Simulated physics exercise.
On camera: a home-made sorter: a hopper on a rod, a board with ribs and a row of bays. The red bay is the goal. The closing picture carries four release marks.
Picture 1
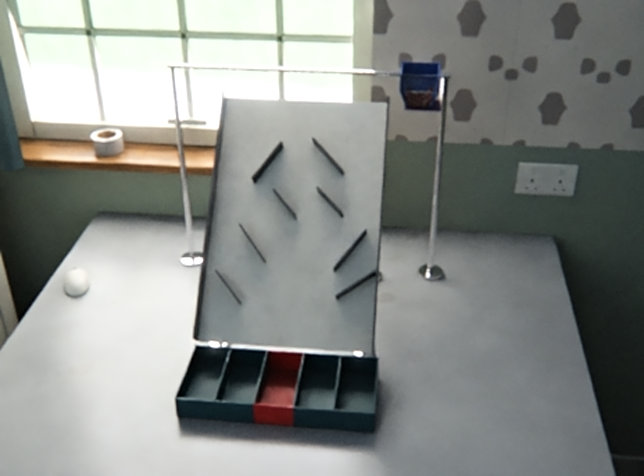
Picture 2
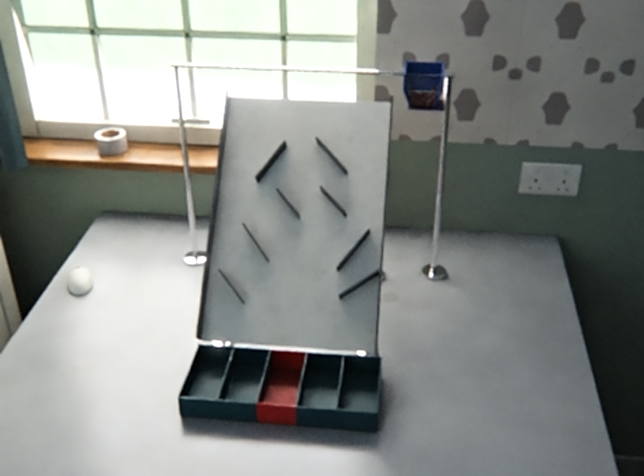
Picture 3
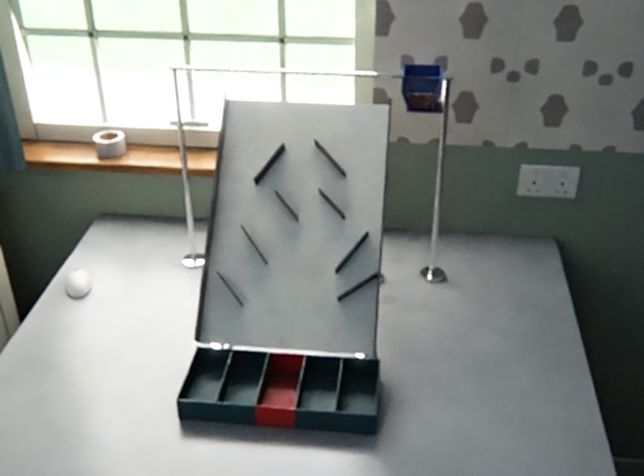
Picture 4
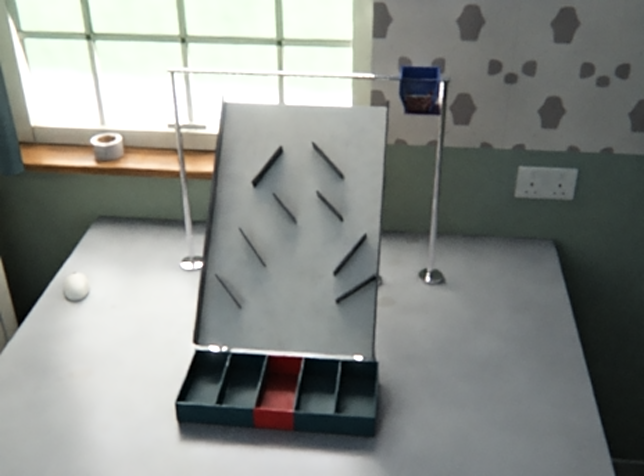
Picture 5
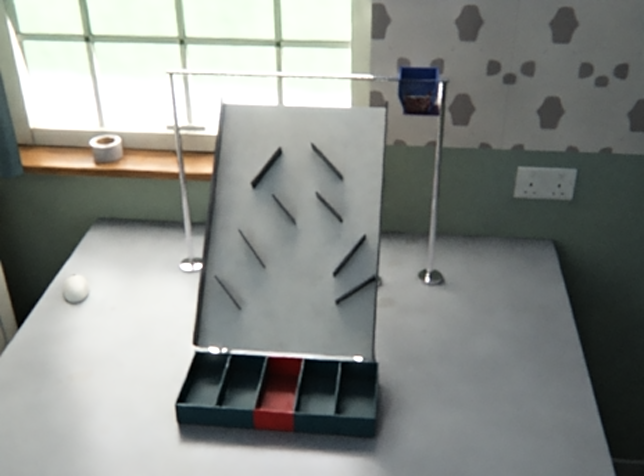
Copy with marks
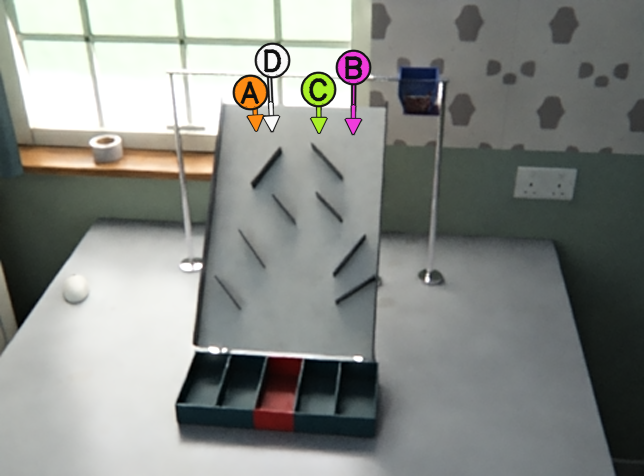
A tilted grey board with dark ribs stands motionless above five open bays, a small blue hopper hanging at upper right.
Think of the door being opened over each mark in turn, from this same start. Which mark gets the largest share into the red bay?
B works best here.
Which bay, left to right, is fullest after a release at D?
The first.
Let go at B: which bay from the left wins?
The third.
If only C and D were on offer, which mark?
Here it is mark C.
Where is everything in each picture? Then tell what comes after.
In the first frame, hopper at (419, 101), kidney beans, door shut.
In the second frame, ribs (255, 177) to (285, 140), (316, 137) to (347, 170), (277, 189) to (298, 214).
In the third frame, ribs (319, 188) to (344, 215), (241, 226) to (265, 261), (335, 270) to (368, 231).
In the fourth frame, ribs (215, 274) to (239, 306), (335, 300) to (375, 275).
In the fifth frame, red bay at (274, 419), number 3 of 5 from the left.
On the marked copy, mark A meets the board at (255, 125); mark B meets the board at (353, 128); mark C meets the board at (319, 127); mark D meets the board at (271, 125).
With A, about a quarter in the red bay, most in other bays.
With B, about two thirds in the red bay, about a quarter in other bays, a small part held on the board.
With C, about a third in the red bay, about two thirds in other bays, a stray few held on the board.
With D, a small part in the red bay, most in other bays.
